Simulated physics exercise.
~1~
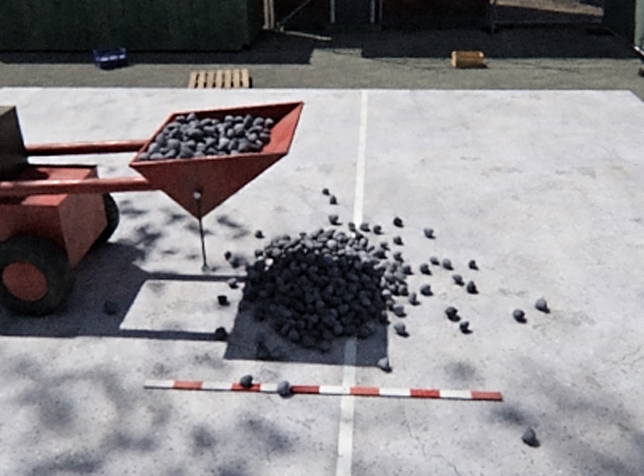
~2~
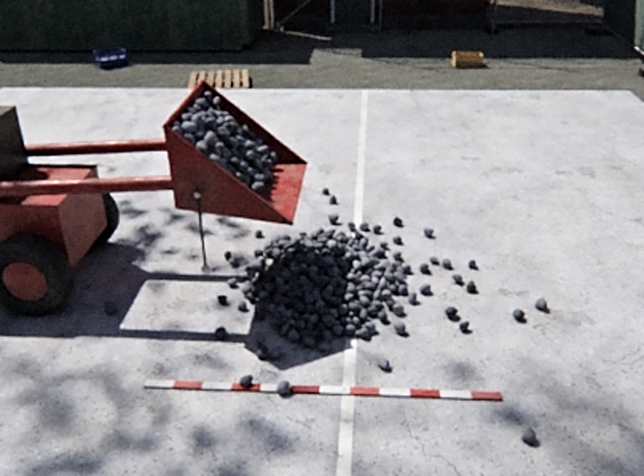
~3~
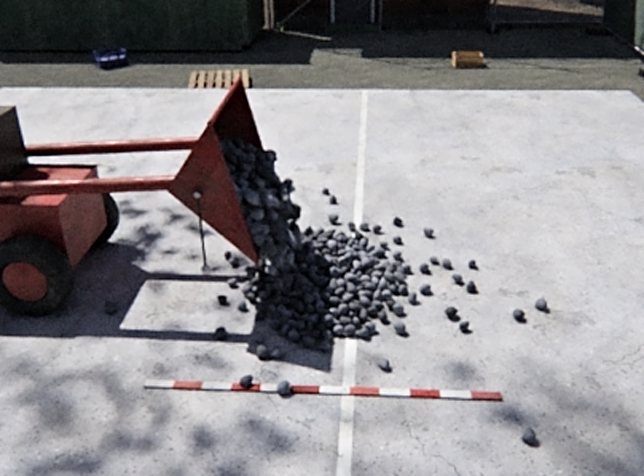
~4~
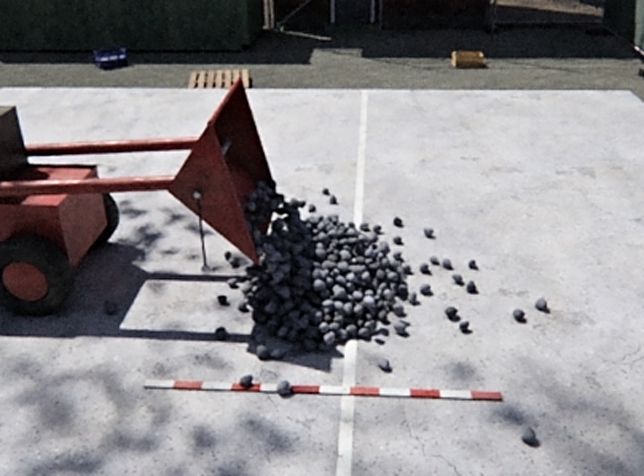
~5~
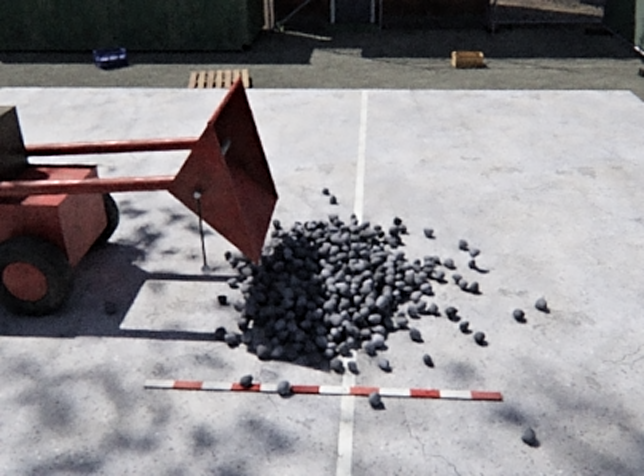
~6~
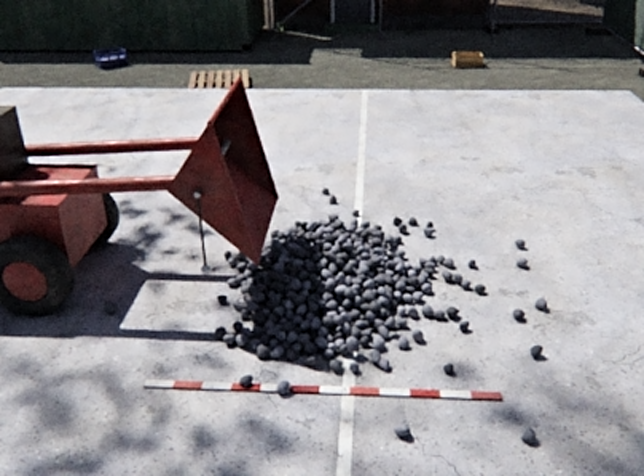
On a sunlit concrete yard crossed by a pale painted line, a small red loader at the left holds a bucket full of dark, rounded stones above a loose pile of the same stones. The bucket tips forward to the right, its load at first staying inside. As it tilts more steeply, the stones pour over the lip onto the near side of the heap. The bucket then stops, and the last stones slide out. The pile swells and spreads over the line, and a few stones roll away to the right and past the red-and-white staff, leaving the bucket empty.
